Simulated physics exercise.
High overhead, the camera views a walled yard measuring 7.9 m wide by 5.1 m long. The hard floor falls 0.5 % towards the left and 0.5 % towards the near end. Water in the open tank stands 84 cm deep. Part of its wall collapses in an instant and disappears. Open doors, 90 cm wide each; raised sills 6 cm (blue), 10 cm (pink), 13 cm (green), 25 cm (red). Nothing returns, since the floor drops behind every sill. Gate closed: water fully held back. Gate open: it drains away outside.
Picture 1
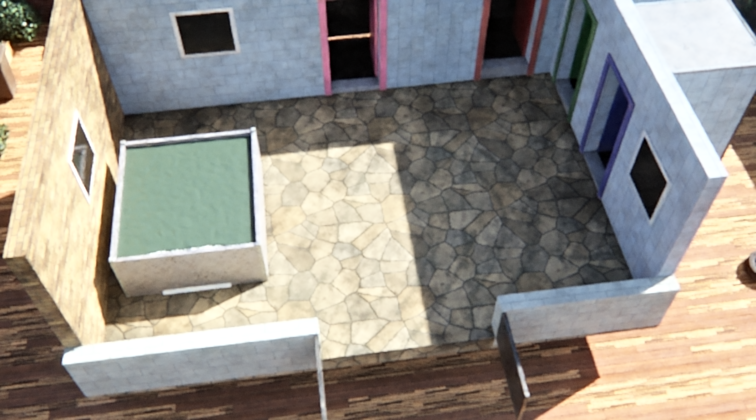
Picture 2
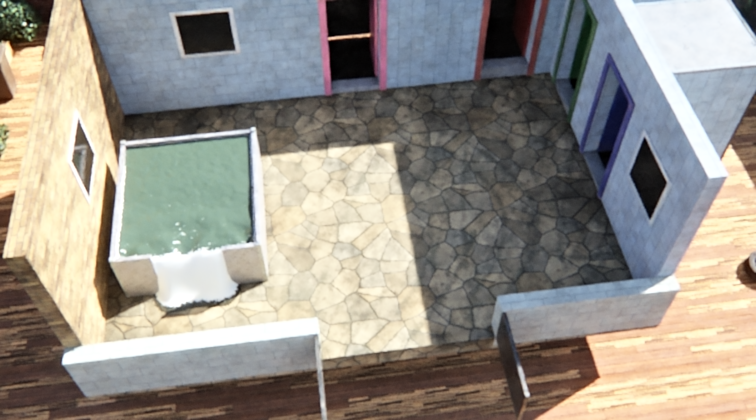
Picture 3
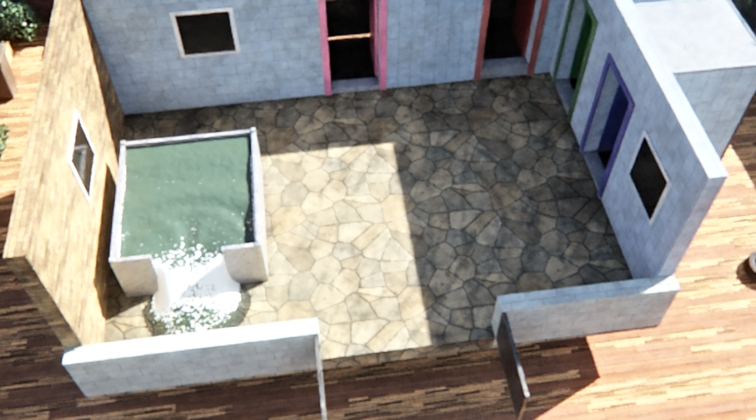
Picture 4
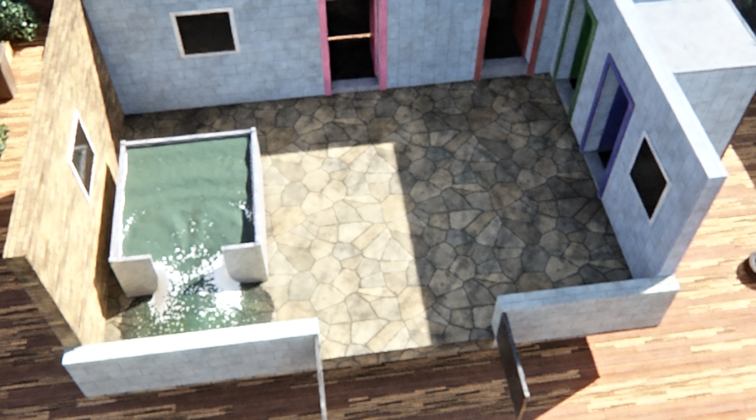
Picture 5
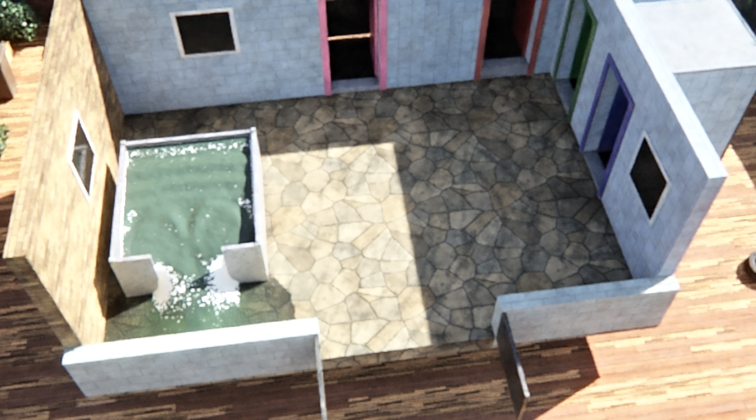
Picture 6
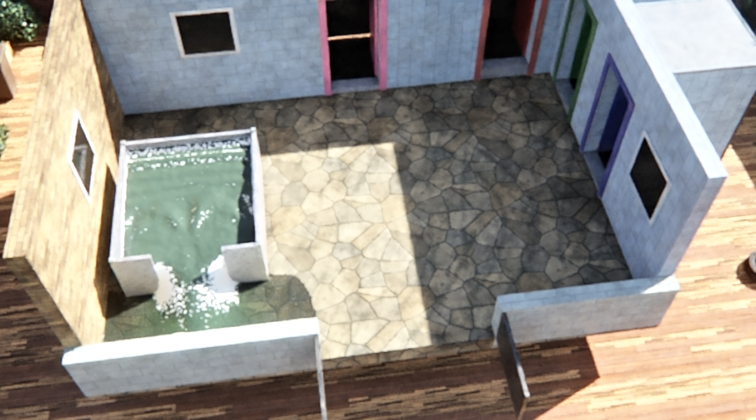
Green water pours through a gap that opens suddenly in the near wall of a pale, open tank, foaming white and spreading over the paving towards the low front wall and rightward, while ripples and flecks of foam cross the tank. The walled stone yard is seen from high overhead by a still camera. Pink, red, green and purple doorways line its pale blue far and right walls, with a tan wall at left.
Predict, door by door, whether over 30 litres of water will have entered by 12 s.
My prediction: The blue door will most likely bust the limit; the pink door will most likely respect the limit; the green door will most likely respect the limit; the red door will most likely respect the limit.
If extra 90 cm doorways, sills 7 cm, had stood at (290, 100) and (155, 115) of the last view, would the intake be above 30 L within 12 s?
So the first one doesn't reach it, while the second one exceeds it.
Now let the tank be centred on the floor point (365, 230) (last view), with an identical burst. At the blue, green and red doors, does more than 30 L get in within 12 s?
For the blue door, the amount is acceptable; for the green door, the amount is acceptable; for the red door, the amount is acceptable.
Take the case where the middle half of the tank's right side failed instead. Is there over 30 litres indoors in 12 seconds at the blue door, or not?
Note: Blue door, beyond the limit.
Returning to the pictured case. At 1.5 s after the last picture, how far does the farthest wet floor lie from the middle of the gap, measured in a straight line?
Distance: Approx. 5.4 m.
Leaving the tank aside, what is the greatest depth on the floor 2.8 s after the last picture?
Max depth: About 38 centimetres.
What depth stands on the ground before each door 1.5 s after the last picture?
Depths: Blue door 0 cm, pink door 0 cm, green door 0 cm, red door 0 cm.
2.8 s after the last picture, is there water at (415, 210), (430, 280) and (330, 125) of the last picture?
First spot soaked, second soaked, third bone dry.
Then, 0.7 s after the last picture water covers 15 % of the floor and is deepest (70 cm) near (115, 369); blue door not reached, pink door not reached, green door not reached, red door not reached.
Then, 1.5 s after the last picture water covers 35 % of the floor and is deepest (54 cm) near (102, 371); blue door not reached, pink door not reached, green door not reached, red door not reached.
Then, 2.8 s after the last picture water covers 70 % of the floor and is deepest (38 cm) near (192, 360); blue door 13 cm at the sill, 1 L in, pink door not reached, green door not reached, red door not reached.
Then, 6.3 s after the last picture water covers 95 % of the floor and is deepest (24 cm) near (102, 371); blue door 9 cm at the sill, 49 L in, pink door 2 cm at the sill, 0 L in, green door 17 cm at the sill, 1 L in, red door 13 cm at the sill, 0 L in.
Then, 11.3 s after the last picture water covers 95 % of the floor and is deepest (13 cm) near (102, 371); blue door 7 cm at the sill, 96 L in, pink door 6 cm at the sill, 0 L in, green door 6 cm at the sill, 7 L in, red door 7 cm at the sill, 0 L in.
